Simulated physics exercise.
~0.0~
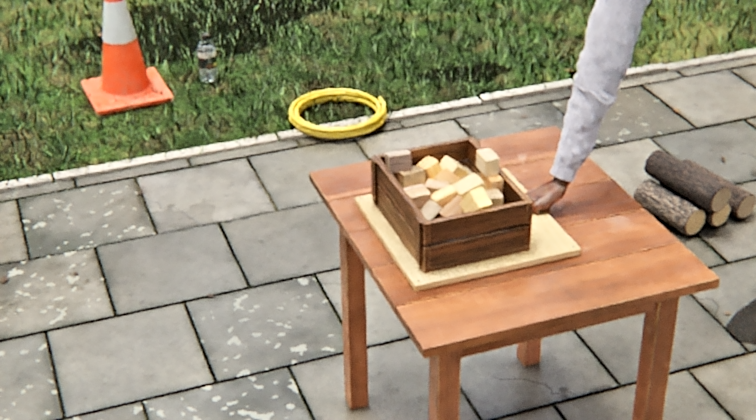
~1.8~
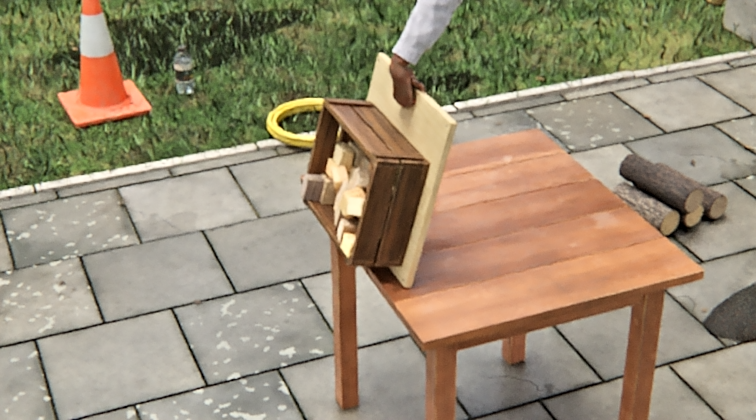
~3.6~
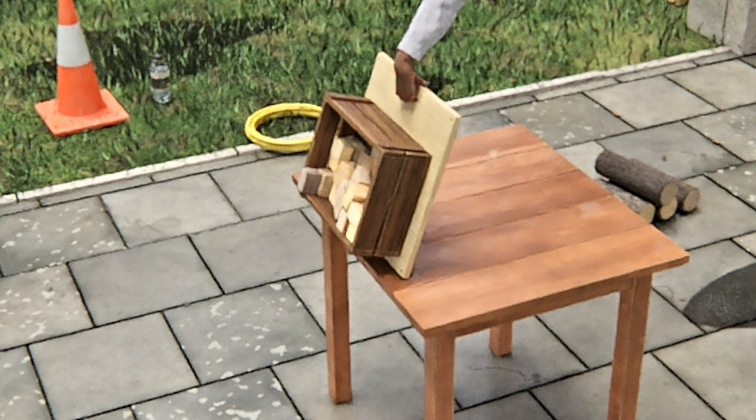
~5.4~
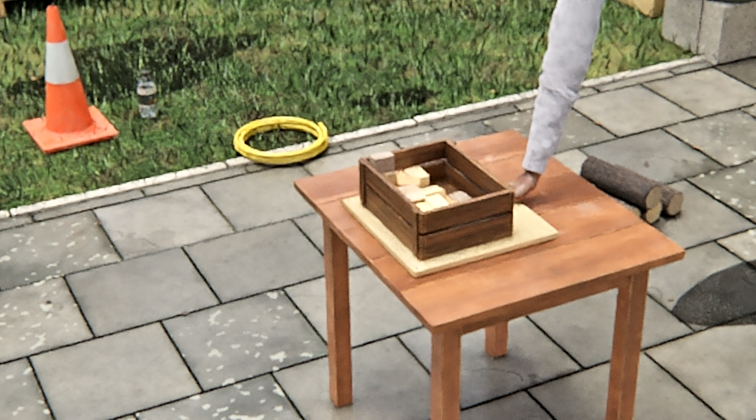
At the start, a dark wooden crate heaped with pale timber offcuts sits on a light board on a wooden table, with a hand at the board's right edge. The hand lifts that edge until the board stands steeply, its left edge still on the table top and the offcuts bunched towards the crate's low side. The board is still held up at a steep tilt a little later, with the view drifting slightly sideways. Finally the hand brings the board down flat again, and the crate rests upright with most of its offcuts still inside, lying lower than before.
